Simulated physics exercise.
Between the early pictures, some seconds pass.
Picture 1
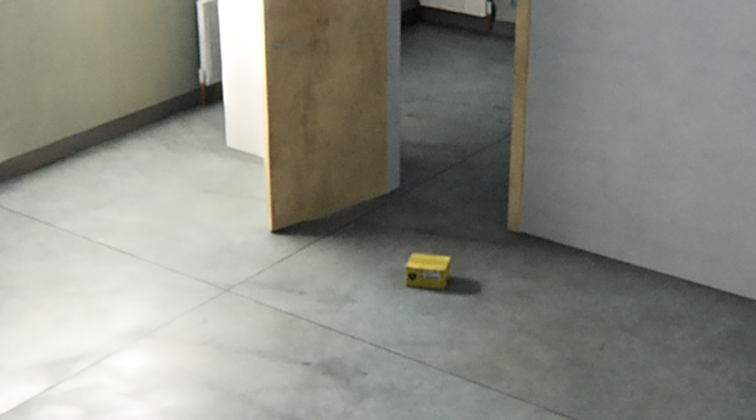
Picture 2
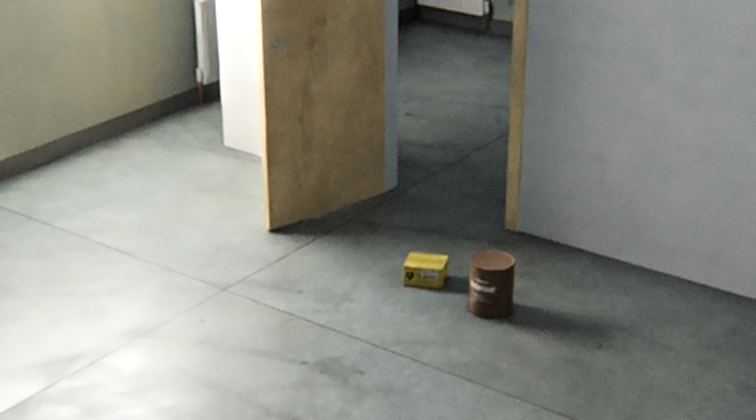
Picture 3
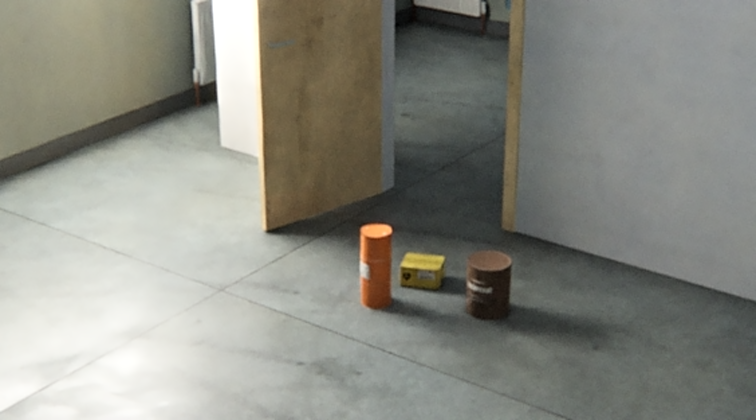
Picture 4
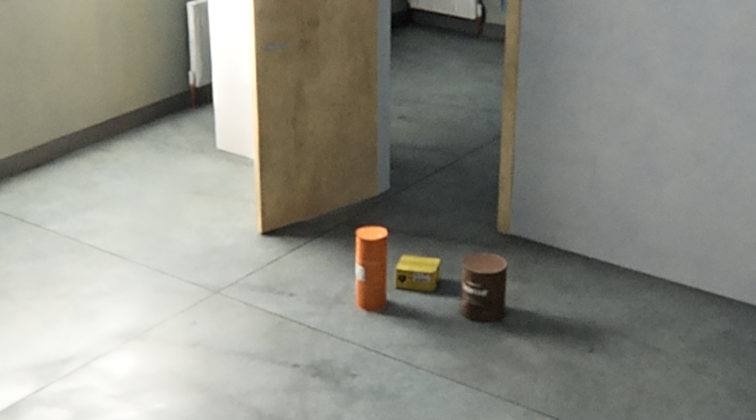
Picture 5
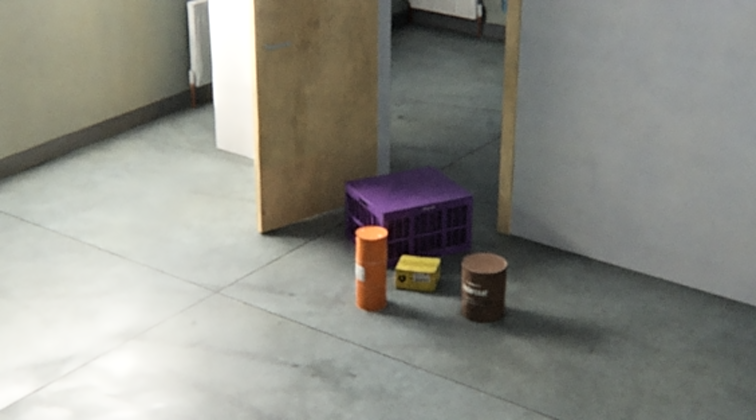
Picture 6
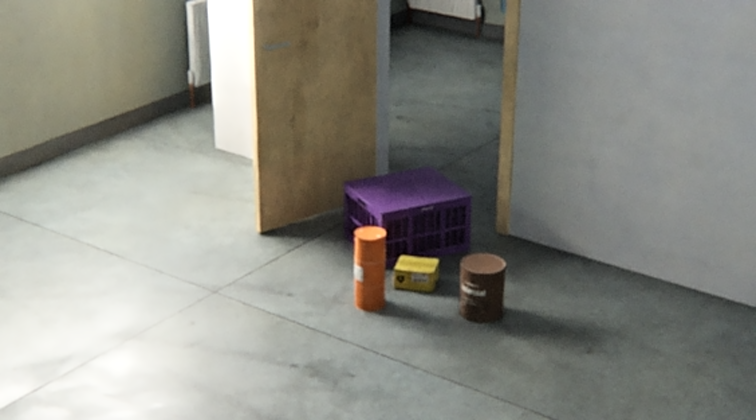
A wooden door stands wide open in a pale-walled room with a grey tiled floor, seen from above at an angle, with a white radiator behind it at the left. A small yellow parcel sits before the doorway, then a brown pail appears to its right, an orange canister to its left, and a purple chest behind them. The door stays still while the view shifts very slightly.
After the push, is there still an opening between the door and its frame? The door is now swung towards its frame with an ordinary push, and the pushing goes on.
The push fails.
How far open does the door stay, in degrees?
Angle: About 75°.
Then, 0.40 s past the last view, open by 98°.
Then, 0.70 s past the last view, open by 87°.
Then, 1.00 s past the last view, open by 74°.
Finally, open by 73°; all 4 still in place. Final places as the last picture's camera would see them, purple chest near (407, 216).
